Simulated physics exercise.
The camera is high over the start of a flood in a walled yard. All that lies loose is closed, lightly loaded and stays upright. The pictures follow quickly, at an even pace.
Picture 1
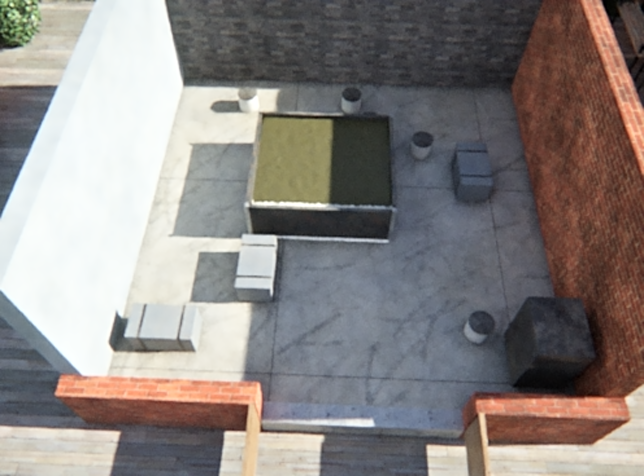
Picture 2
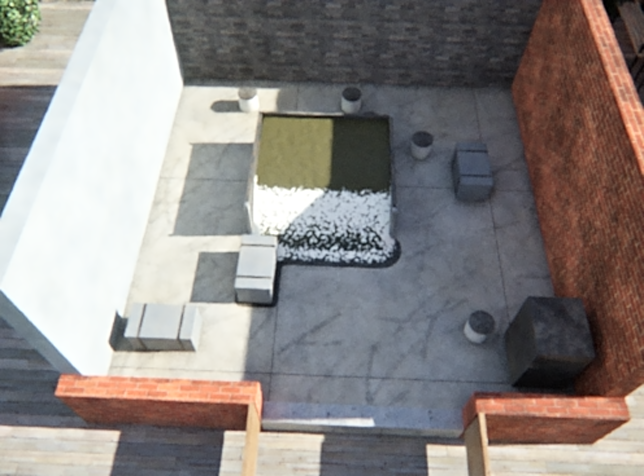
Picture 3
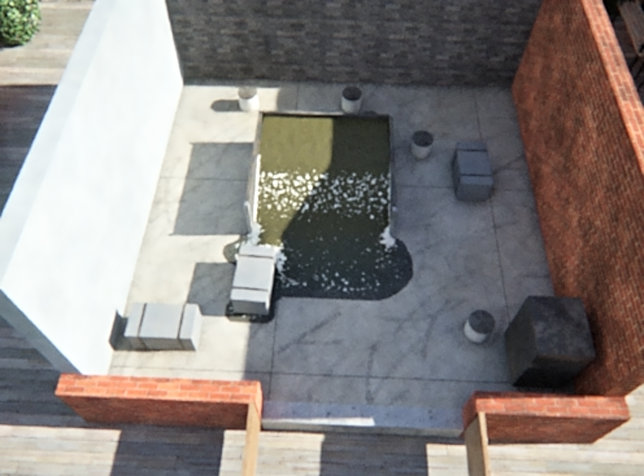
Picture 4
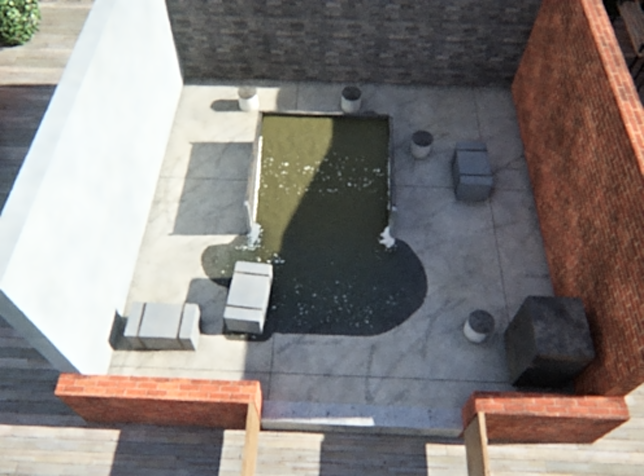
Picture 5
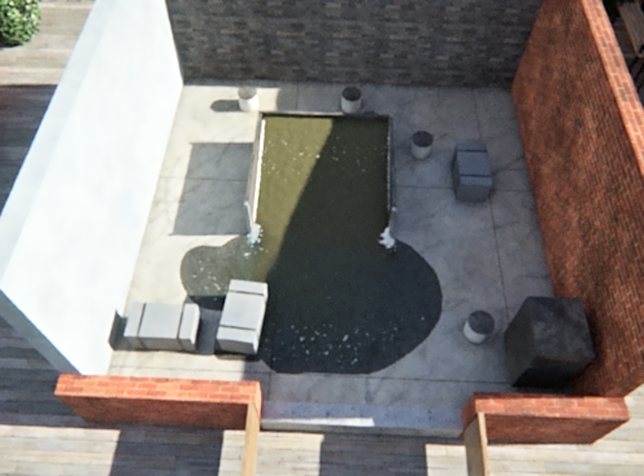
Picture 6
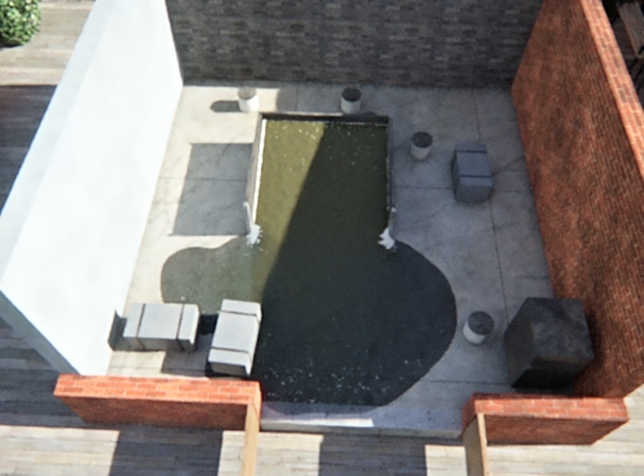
The clip opens on a high view of a walled yard with an olive-topped tank, grey trunks, pails and a dark block. The tank's near side gives way and water surges out in white froth, then spreads as a dark, rounded pool, pushing one trunk toward the lower left while the other objects barely move.
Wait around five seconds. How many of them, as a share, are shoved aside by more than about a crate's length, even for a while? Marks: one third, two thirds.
Share: Less than a third.
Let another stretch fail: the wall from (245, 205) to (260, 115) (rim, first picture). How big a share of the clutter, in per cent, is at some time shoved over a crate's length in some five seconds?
About 50 per cent.
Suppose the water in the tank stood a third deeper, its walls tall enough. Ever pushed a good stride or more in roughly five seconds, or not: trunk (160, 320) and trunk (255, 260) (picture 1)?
One after the other: Pushed that far, shifted that much.
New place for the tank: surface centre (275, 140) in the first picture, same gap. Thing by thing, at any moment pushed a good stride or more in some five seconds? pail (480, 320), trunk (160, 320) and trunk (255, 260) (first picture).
One after the other: Not that far, pushed that far, pushed that far.
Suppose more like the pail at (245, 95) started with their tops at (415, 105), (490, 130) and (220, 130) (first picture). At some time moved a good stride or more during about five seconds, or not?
In turn: Not that far, under that, no.
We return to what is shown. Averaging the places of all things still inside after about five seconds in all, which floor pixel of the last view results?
Near (348, 168).
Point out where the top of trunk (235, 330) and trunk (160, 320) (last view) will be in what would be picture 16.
Around (177, 327) and (133, 346).
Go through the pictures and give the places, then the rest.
In the first frame, a trunk at (256, 261) rests on the ground; a pail at (482, 322), on the bottom; 0 of 8 have shifted.
In the second frame, a trunk at (256, 261), on the bottom; a pail at (482, 322), on the bottom; 0 of 8 have shifted.
In the third frame, a trunk at (253, 272) rests on the ground, close to its start; a pail at (482, 322) rests on the ground; 1 of 8 have shifted.
In the fourth frame, a trunk at (248, 290) rests on the ground, a stride from its start; a pail at (482, 321), on the bottom; 1 of 8 have shifted.
In the fifth frame, a trunk at (242, 310) rests on the ground, a stride from its start; a pail at (481, 322) rests on the ground; 1 of 8 have shifted.
In the sixth frame, a trunk at (235, 331), on the bottom, a stride from its start; a pail at (481, 323), on the bottom; 1 of 8 have shifted.
A moment on, 1 of 8 are well off their spots; 0 afloat.
Next, 1 of 8 are well off their spots; 1 afloat.
Later, 1 of 8 are well off their spots; 2 afloat.
In the end, 2 of 8 are well off their spots, and 2 have been at some point; 2 afloat.
